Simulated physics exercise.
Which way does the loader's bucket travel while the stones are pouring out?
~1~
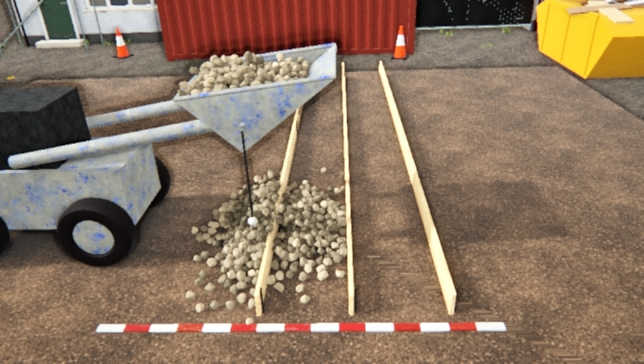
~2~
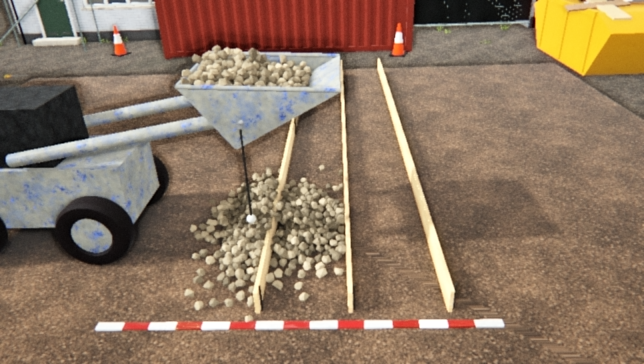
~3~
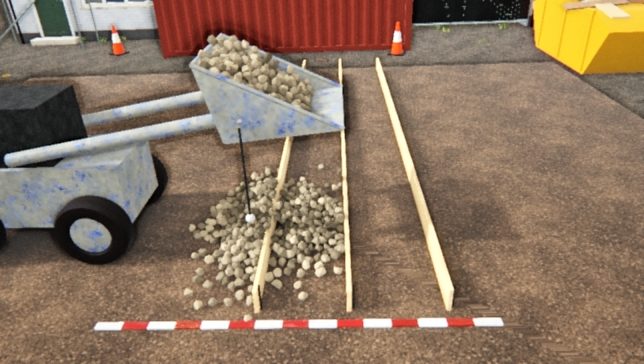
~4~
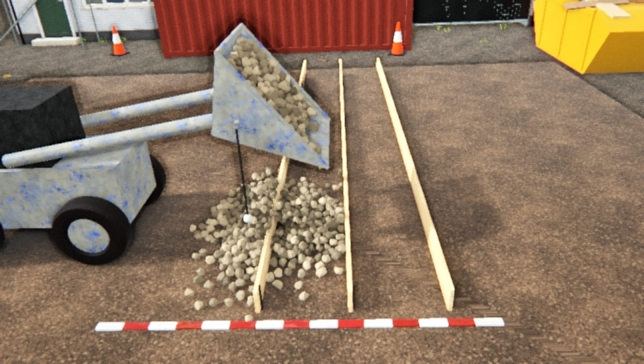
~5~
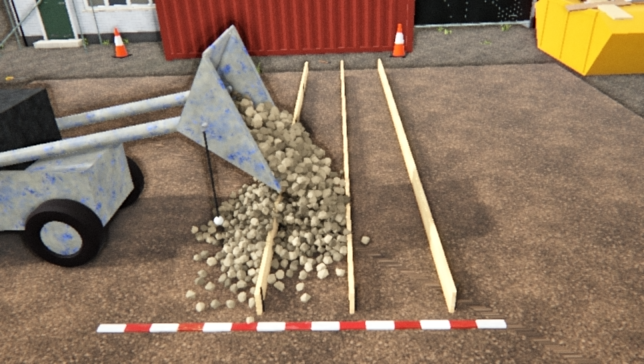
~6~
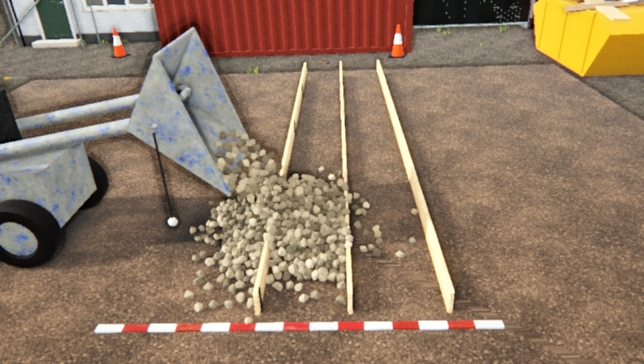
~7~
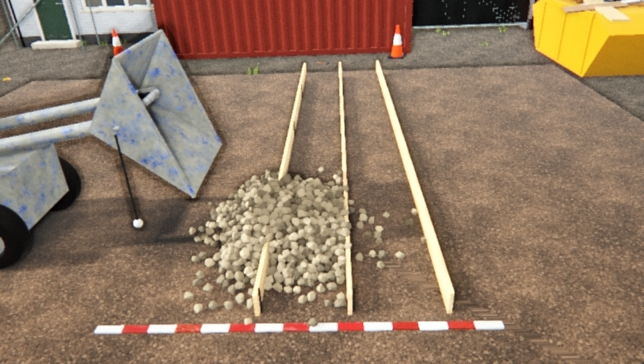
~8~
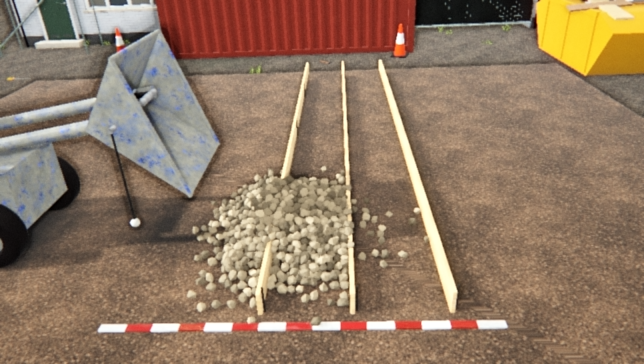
It travels to the left, drawing back from the planks and the growing heap of stones.
Blue-speckled grey loader bucket tipping crushed stones onto an existing pile across wooden planks, then backing left and standing empty beside the heap.
